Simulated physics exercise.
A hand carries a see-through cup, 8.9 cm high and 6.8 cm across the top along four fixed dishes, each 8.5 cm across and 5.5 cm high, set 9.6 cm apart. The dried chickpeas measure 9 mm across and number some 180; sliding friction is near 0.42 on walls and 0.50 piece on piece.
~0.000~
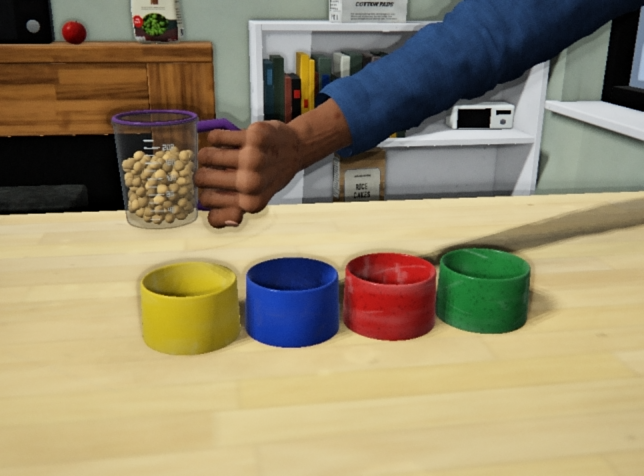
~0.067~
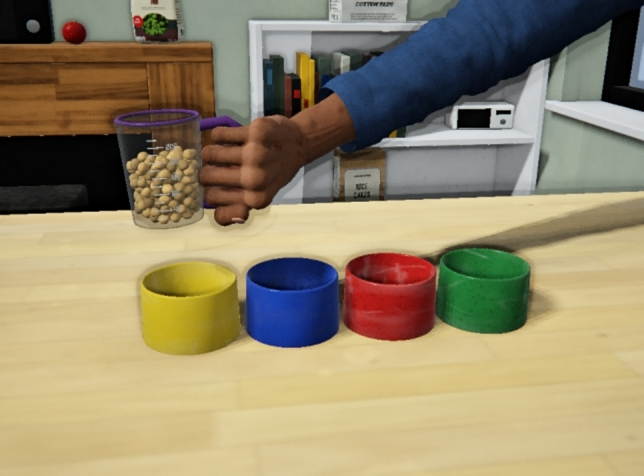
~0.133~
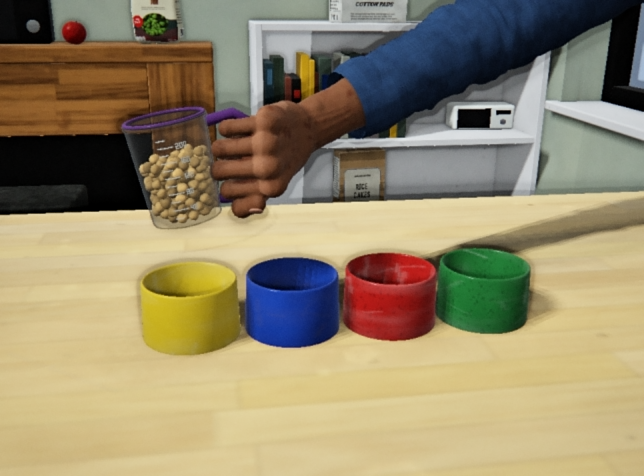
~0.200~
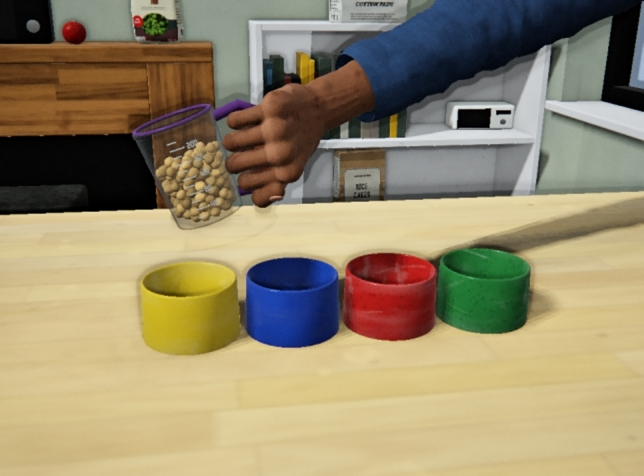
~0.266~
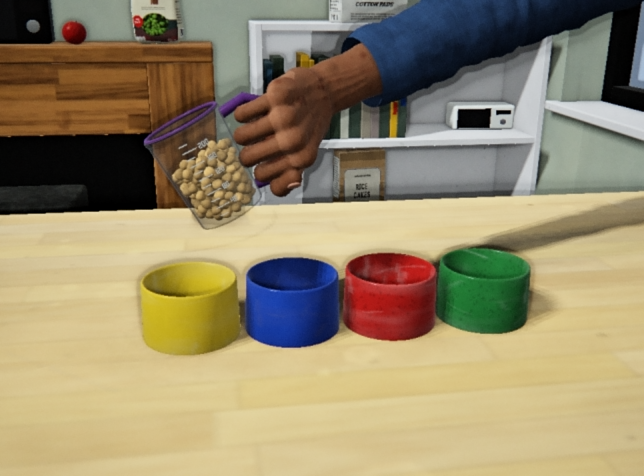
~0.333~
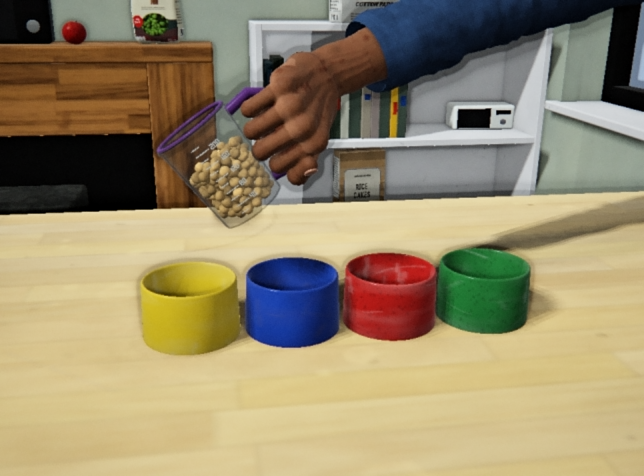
At a pale wooden table, a hand moving a clear cup of chickpeas rightward and tilting it leftward above four coloured dishes.
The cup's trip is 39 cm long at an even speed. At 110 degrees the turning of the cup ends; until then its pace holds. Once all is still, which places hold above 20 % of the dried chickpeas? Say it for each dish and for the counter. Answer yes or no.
Red yes, blue yes, green no, yellow no, counter no.
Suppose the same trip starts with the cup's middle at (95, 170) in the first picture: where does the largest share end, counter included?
The winner: Blue.
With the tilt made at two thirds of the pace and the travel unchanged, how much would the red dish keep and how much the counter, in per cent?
In that case red 50; counter 10.
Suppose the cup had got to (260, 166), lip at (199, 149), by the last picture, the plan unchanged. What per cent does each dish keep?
Red 10; blue 0; green 80; yellow 0.
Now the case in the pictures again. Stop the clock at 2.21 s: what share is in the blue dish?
About 40 per cent by then.
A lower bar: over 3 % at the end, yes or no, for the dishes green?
Green yes.
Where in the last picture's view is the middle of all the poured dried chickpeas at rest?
Near (361, 312).
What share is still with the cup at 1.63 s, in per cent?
Roughly 10 per cent.
After 1.11 s, tilt 110 degrees; cup holds 60 %, blue 30 %.
After 1.63 s, tilt 110 degrees; cup holds 10 %, red 40 %, blue 40 %.
After 2.21 s, tilt 110 degrees; cup holds 0 %, red 40 %, blue 40 %, green 10 %.
By 2.5 s all is still; red 40 %, blue 40 %, green 10 %, yellow 0 %, counter 10 %.
